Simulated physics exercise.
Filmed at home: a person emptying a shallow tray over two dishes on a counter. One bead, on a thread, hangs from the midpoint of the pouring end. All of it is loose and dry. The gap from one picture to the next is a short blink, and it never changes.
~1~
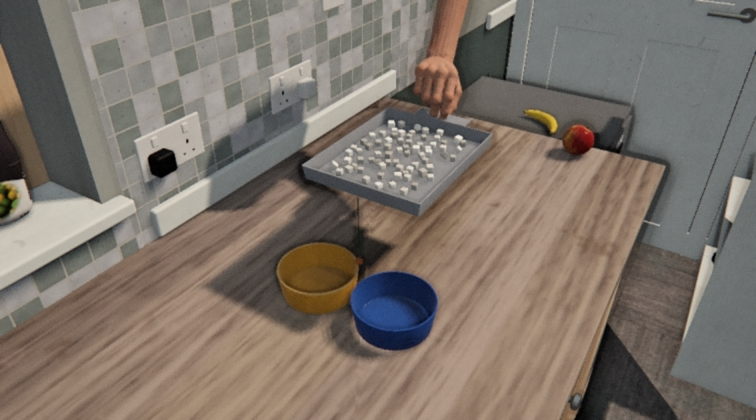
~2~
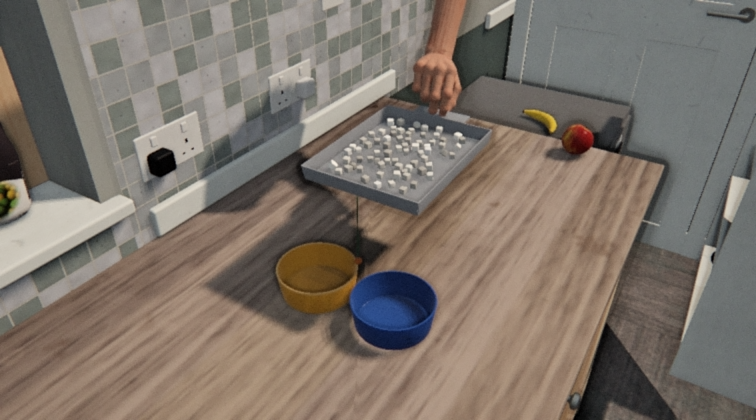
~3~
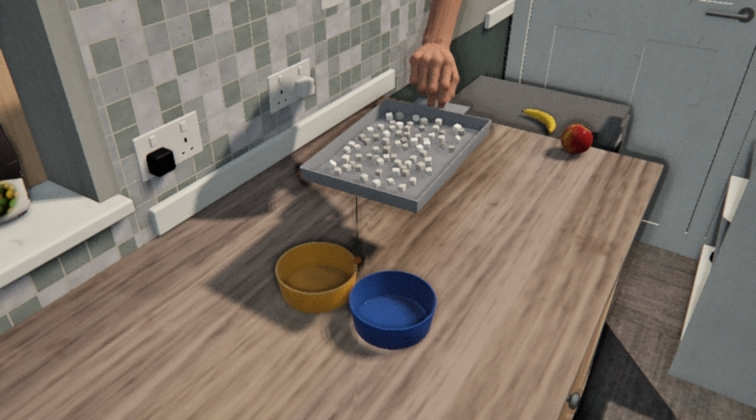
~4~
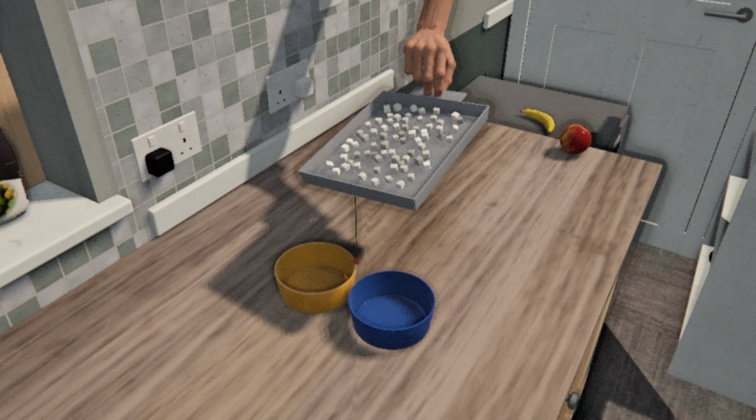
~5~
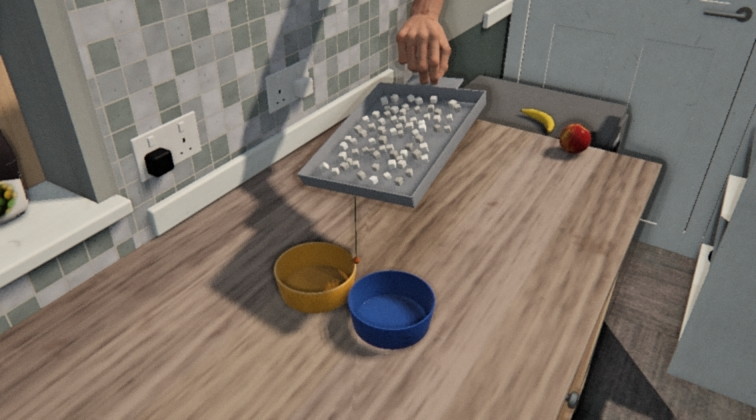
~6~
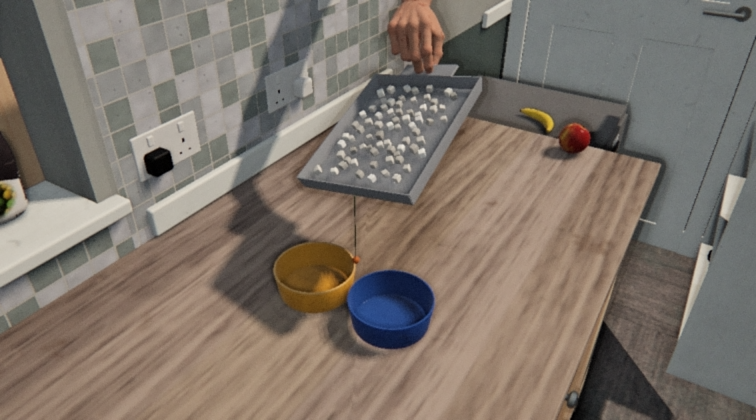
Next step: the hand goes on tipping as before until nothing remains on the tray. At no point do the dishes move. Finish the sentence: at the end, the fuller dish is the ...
At the end, the fuller dish is the left-hand one.
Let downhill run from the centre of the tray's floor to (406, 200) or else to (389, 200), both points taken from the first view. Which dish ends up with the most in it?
For the first heading it's the dish at right, and for the second it's the dish at right.
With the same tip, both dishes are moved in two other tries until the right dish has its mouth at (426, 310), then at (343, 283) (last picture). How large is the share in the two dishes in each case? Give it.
First case around 30 %, second case around 70 %.
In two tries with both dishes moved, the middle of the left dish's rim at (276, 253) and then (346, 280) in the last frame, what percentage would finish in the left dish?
Roughly 60 per cent, then roughly 20 per cent.
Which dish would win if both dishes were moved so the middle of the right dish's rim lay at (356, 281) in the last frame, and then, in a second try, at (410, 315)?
The leftmost dish, then the leftmost dish.
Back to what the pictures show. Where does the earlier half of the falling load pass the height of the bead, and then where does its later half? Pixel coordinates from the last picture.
The opening part goes through (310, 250); what follows goes through (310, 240).
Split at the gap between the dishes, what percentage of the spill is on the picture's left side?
Estimate: About 100 per cent.
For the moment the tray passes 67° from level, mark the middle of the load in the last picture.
The load is centred around (331, 166).
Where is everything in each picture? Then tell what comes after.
In the first picture, corners of the pouring end (305, 165) and (419, 202), level; middle of the load (400, 151), sugar cubes; left dish (294, 300); right dish (371, 336); bead on its thread (359, 261).
In the second picture, corners of the pouring end (304, 165) and (418, 201), level; middle of the load (399, 149).
In the third picture, corners of the pouring end (303, 167) and (416, 199), tipped barely, lowest at the left corner; middle of the load (398, 145).
In the fourth picture, corners of the pouring end (301, 170) and (413, 197), tipped a little, lowest at the left corner; middle of the load (396, 139).
In the fifth picture, corners of the pouring end (300, 173) and (411, 195), tipped clearly, lowest at the left corner; middle of the load (393, 132).
In the sixth picture, corners of the pouring end (299, 176) and (408, 193), tipped clearly, lowest at the left corner; middle of the load (390, 126), about a tenth on the move; left dish (290, 299); right dish (368, 334).
Just after the last frame, tray tipped steeply; almost all on the tray; just a few in the air.
A moment on, tray tipped past a quarter turn; almost all on the tray; about a tenth in the left dish; just a few outside both.
Further on, tray tipped past a quarter turn; the larger part in the left dish; roughly a quarter outside both.
When it is over, tray tipped past a quarter turn; not one in the right dish; the larger part in the left dish; roughly a quarter outside both.
